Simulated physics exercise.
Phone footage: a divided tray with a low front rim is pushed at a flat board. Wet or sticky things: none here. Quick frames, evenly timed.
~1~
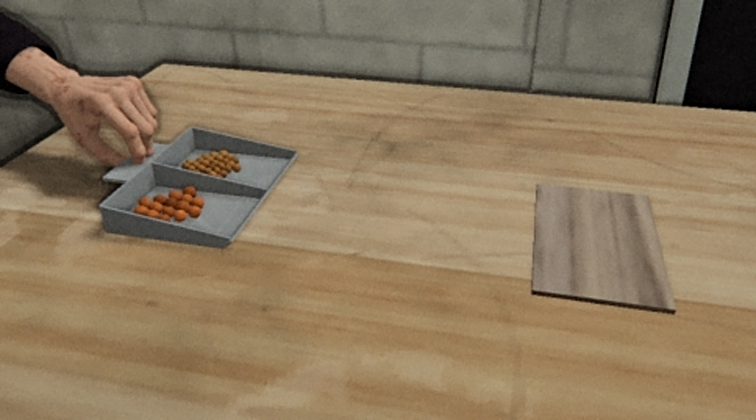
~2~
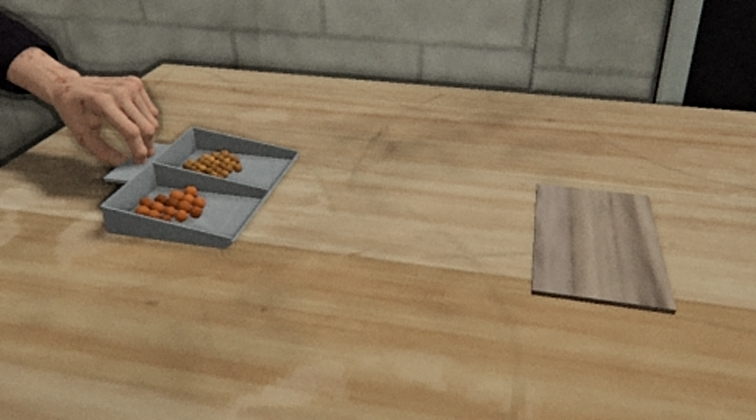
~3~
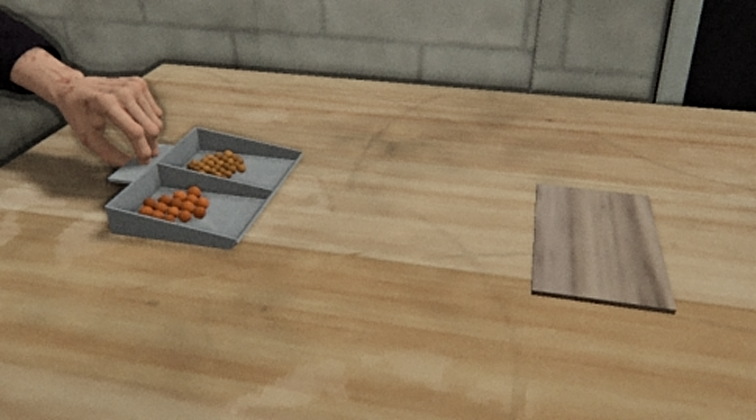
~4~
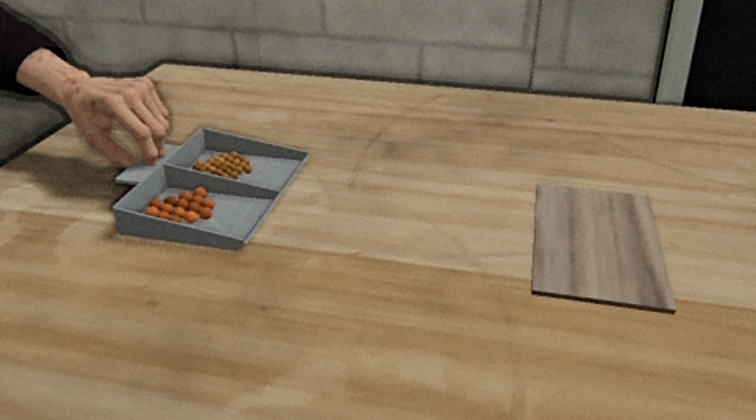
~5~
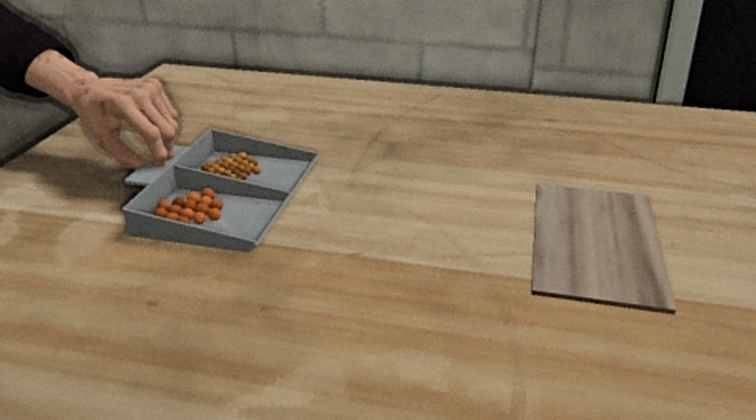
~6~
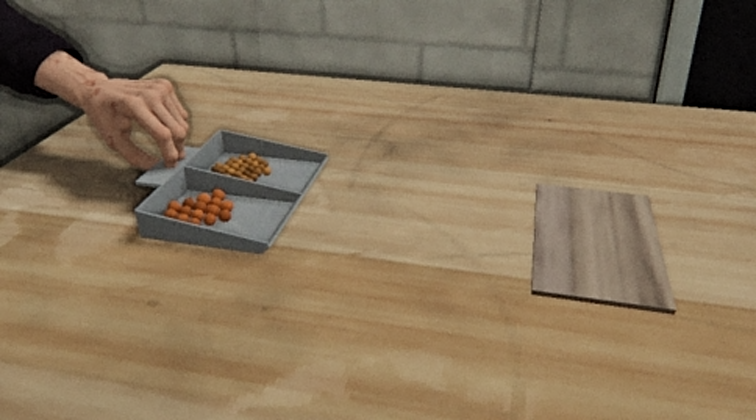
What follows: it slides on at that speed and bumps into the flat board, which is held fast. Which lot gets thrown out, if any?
What you'd see at the finish is that the front lot does not lose any and the back lot does not lose any.
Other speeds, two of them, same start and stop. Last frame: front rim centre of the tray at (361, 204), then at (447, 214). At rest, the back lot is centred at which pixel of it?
Try 1 about (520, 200); try 2 about (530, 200).
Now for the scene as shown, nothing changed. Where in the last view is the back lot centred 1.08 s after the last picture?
I'd put the centre somewhere around (468, 195).
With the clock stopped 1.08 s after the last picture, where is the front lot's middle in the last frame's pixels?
Centre: About (453, 244).
Then, 0.49 s on from there, tray still sliding, front rim near (409, 210); front lot all inside; back lot all inside.
Then, 1.08 s on from there, tray stopped at the flat board; front lot all inside; back lot all inside, moved towards the front rim.
Then, 1.29 s on from there, tray stopped at the flat board; front lot all inside, moved towards the front rim; back lot all inside, moved towards the front rim.
In the end, tray stopped at the flat board; front lot all inside, moved towards the front rim; back lot all inside, moved towards the front rim.
